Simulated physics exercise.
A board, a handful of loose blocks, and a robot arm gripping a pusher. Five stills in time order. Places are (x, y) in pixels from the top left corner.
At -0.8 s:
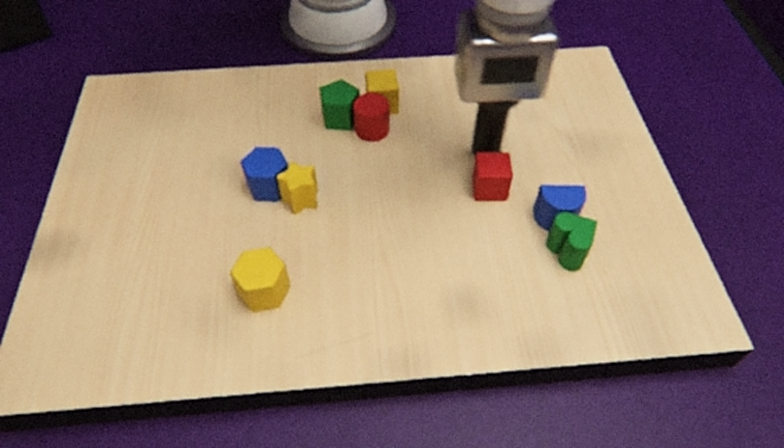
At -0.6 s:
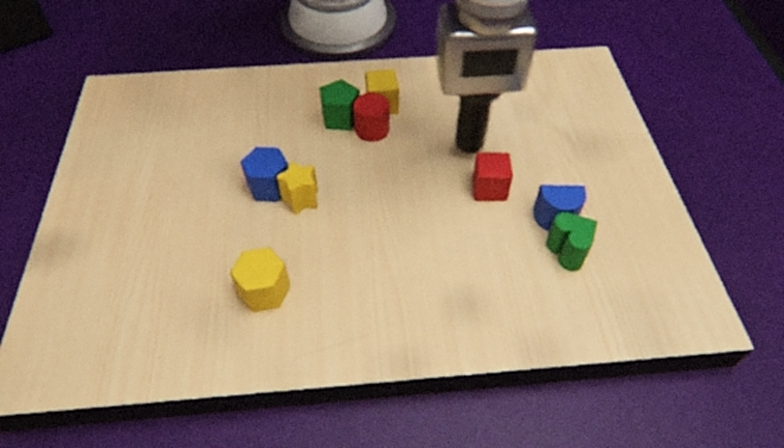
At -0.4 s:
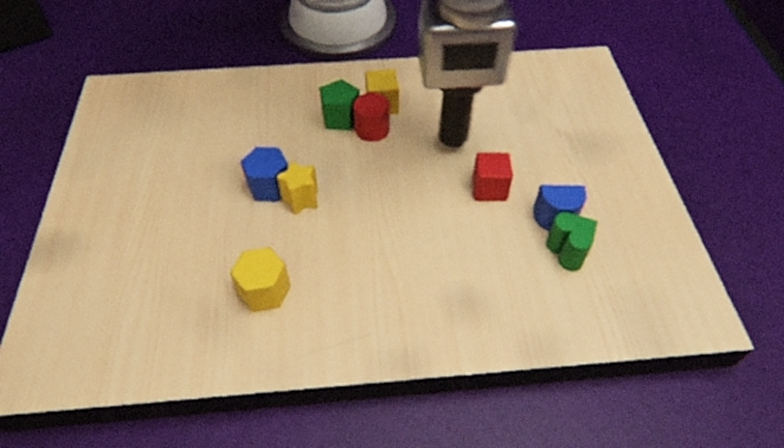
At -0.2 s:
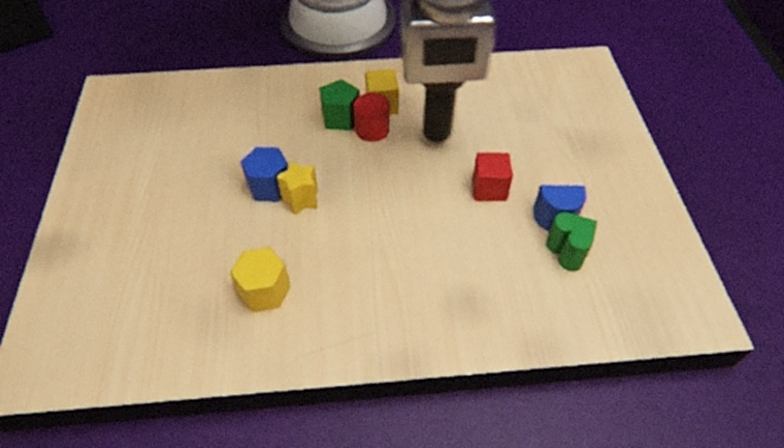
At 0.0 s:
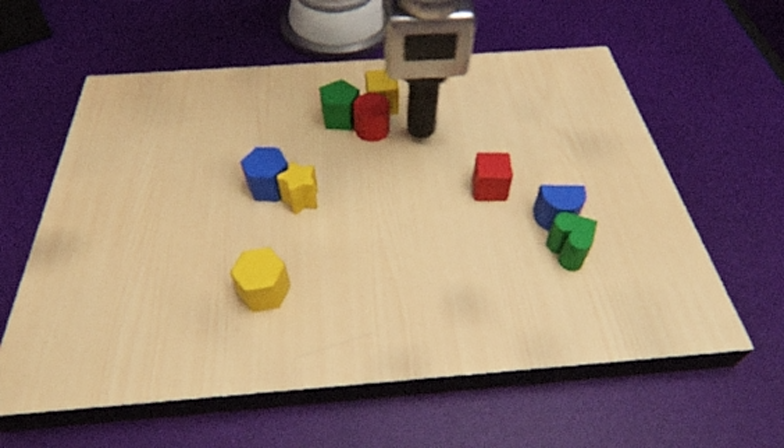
A robot arm holding a dark pusher moves steadily left and slightly toward the back above a pale wooden board on a purple surface, seen from above at an angle by a still camera. A green pentagon, yellow square and red cylinder cluster at the back, with blue and yellow pieces left, a yellow hexagon nearer, and red, blue and green blocks right. The pusher leaves the red block behind and nears the red cylinder, while every block stays still.
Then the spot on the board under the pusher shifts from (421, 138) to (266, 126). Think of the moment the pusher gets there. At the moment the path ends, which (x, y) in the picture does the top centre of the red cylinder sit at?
It should be at (256, 80) by then.
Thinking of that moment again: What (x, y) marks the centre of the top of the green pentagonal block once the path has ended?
At (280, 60).
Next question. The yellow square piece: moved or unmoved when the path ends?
It keeps its position.
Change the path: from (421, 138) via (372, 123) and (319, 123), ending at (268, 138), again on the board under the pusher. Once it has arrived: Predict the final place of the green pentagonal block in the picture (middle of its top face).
Its top centre lands on (277, 83).
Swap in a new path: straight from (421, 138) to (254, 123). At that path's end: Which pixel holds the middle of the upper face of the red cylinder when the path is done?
My best guess is (247, 76).
The first path, step by step. One third of the way, pusher at (368, 123); green pentagonal block at (312, 83), turned 25° clockwise; red cylinder at (336, 100).
Two thirds of the way, pusher at (314, 120); green pentagonal block at (284, 67), turned 60° clockwise; red cylinder at (288, 90).
At the end, pusher at (263, 117); green pentagonal block at (280, 60), turned 85° clockwise; red cylinder at (256, 80); yellow square piece not moved.
